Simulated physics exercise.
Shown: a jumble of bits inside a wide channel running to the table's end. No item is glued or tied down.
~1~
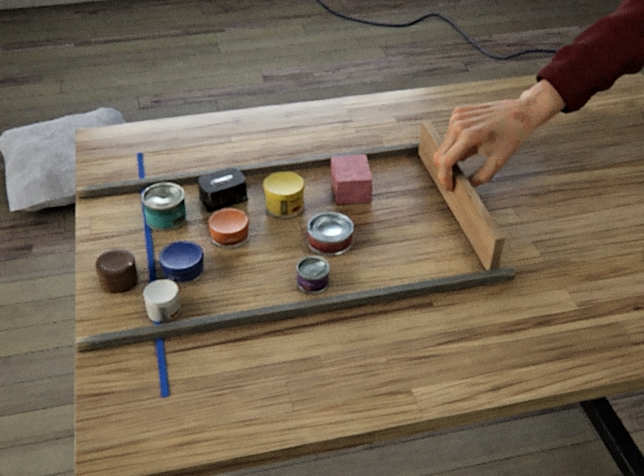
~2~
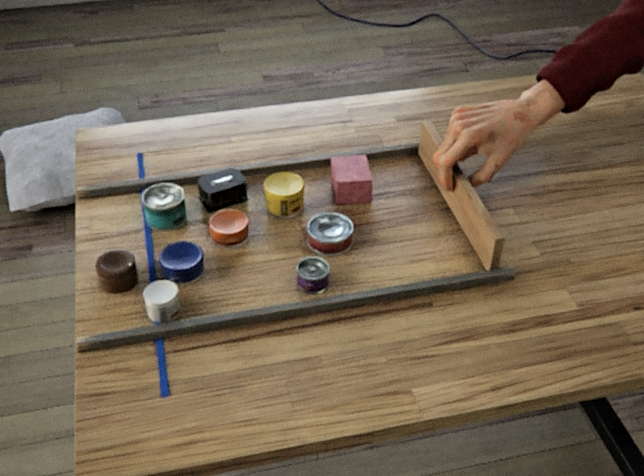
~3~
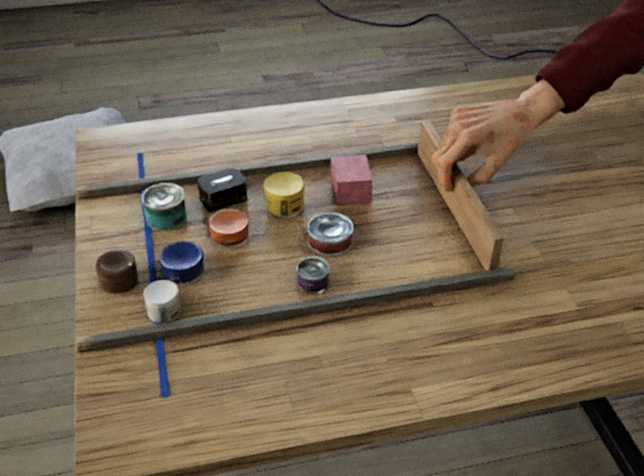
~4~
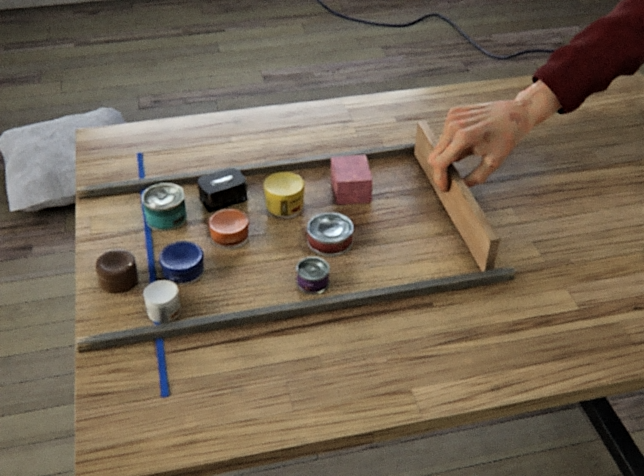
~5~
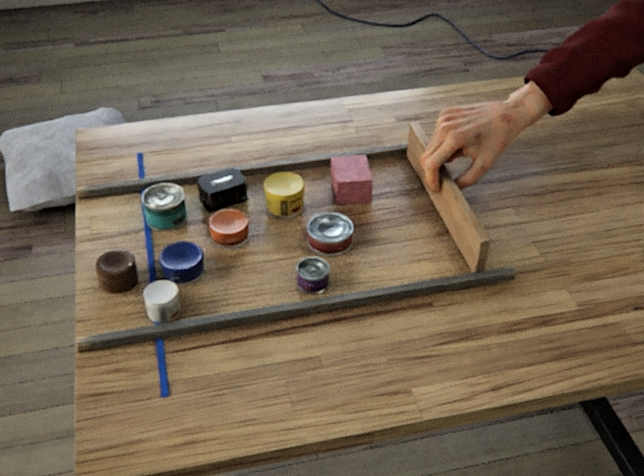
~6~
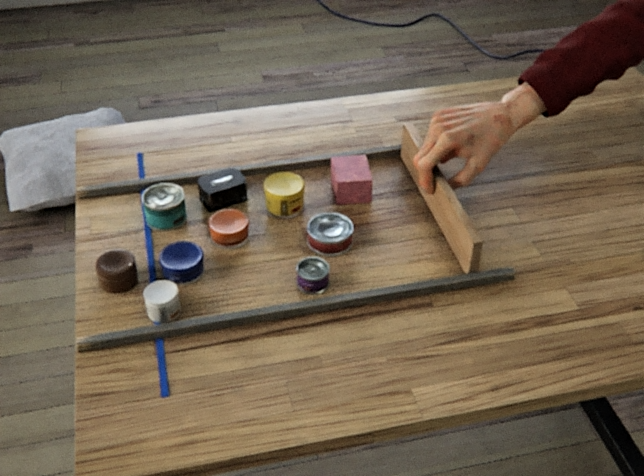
At the start, a hand in a dark red sleeve holds a wooden board upright at the right of a channel scattered with small tins, pots and a pink block. The hand stays nearly still, then slides the board a short way left, while the objects remain unmoved.
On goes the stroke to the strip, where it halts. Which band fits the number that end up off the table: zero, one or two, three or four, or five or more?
The band is one or two.
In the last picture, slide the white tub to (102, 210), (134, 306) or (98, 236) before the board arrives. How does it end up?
Going through them in order, it ends up falling, it keeps its spot, and it ends up falling.
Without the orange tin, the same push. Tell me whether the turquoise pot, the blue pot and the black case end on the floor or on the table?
In that case the turquoise pot goes off the edge, the blue pot stays where it is, the black case stays where it is.
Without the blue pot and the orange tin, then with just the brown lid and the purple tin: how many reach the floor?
1 and 1.
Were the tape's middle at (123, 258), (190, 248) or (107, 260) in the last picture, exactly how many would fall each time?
The three tries give 5, 0 and 7.
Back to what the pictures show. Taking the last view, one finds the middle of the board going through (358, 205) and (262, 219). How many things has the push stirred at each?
The count is 1 at the first point and 7 at the second.
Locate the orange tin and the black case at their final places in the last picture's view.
Final positions - orange tin around (97, 249), black case around (84, 199).
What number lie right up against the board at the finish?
The count is 3.
Soon after, none off yet; brown lid at rest near (117, 271); white tub at rest near (163, 302); turquoise pot at rest near (165, 208).
In the end, the number that fall off is one or two; gone, turquoise pot and brown lid.
